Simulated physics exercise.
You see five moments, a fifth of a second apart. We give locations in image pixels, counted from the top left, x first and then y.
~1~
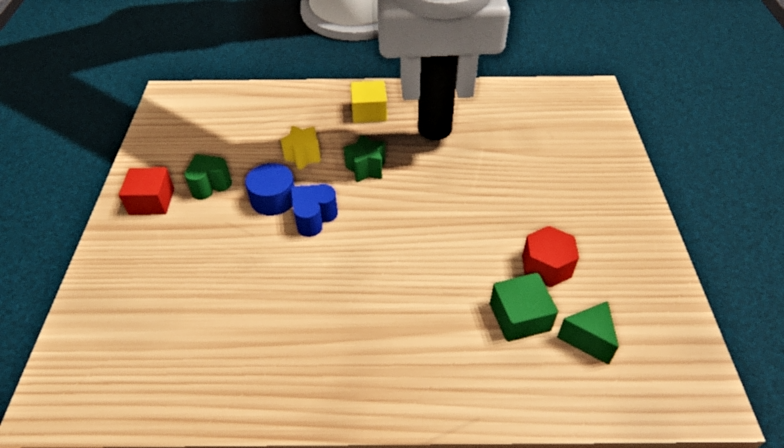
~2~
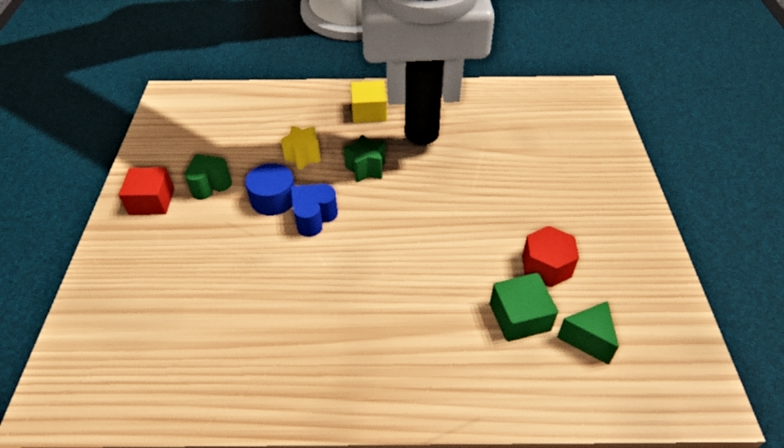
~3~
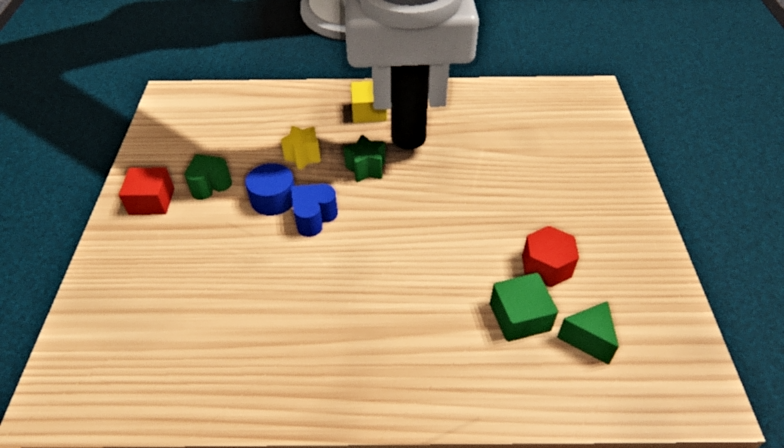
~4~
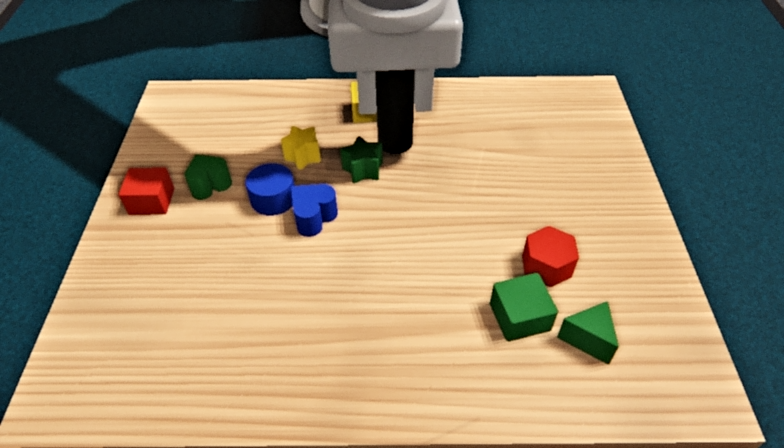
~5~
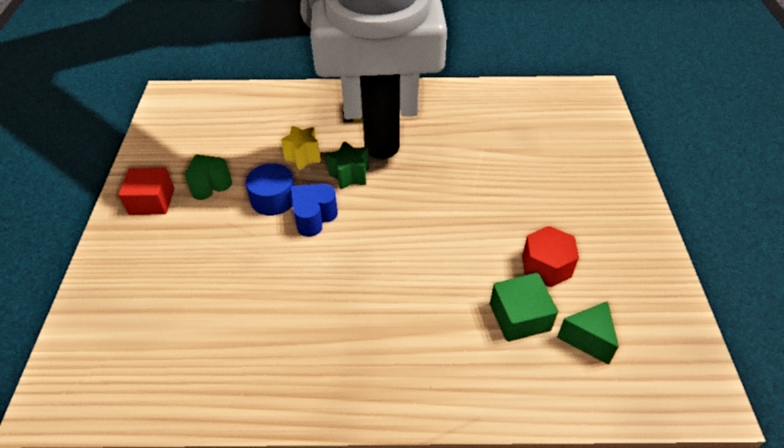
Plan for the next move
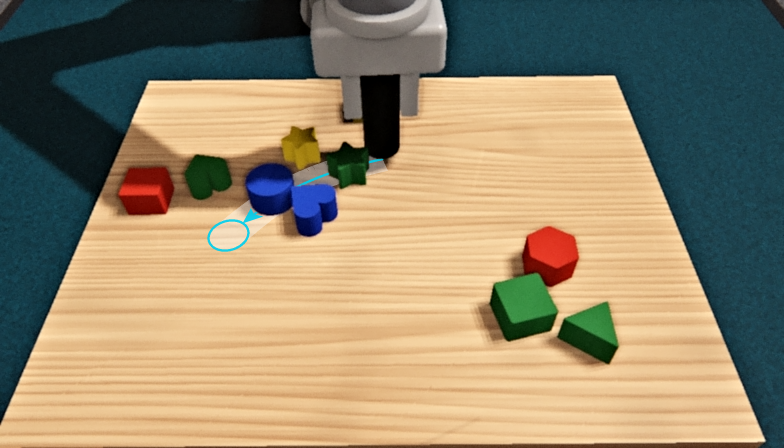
The clip opens on a wooden board scattered with red, green, blue and yellow blocks, a gray robotic arm holding its black pusher near the top. The pusher slides left and slightly down, passing in front of the yellow cube, then nudges the green star block a little left toward the blue heart block.
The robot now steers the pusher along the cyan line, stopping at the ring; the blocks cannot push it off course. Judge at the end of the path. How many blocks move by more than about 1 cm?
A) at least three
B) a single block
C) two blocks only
Option A.
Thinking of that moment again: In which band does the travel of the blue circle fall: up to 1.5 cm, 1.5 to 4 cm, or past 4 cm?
Distance: More than 4 cm.
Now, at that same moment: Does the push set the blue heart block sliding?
In short: Yes.
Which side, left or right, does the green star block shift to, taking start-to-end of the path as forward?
Seen from start to end, it moves left.
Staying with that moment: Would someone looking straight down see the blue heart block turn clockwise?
Short answer: No.
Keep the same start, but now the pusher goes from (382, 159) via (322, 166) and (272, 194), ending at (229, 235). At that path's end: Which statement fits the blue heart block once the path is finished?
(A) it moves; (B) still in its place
The correct letter is A.
The line goes from (382, 159) via (328, 174) and (276, 199), ending at (229, 235).
What follows on the original path. One third of the way, pusher (326, 163); blue circle (262, 182); blue heart block (310, 201); green star block (304, 174), turned 60° anticlockwise.
Two thirds of the way, pusher (273, 188); blue circle (216, 209); blue heart block (299, 221), turned 50° anticlockwise; green star block (265, 205), turned 95° anticlockwise.
At the end, pusher (225, 224); blue circle (177, 231); yellow star block unmoved; blue heart block (299, 223), turned 55° anticlockwise; green star block (251, 230), turned 150° anticlockwise.
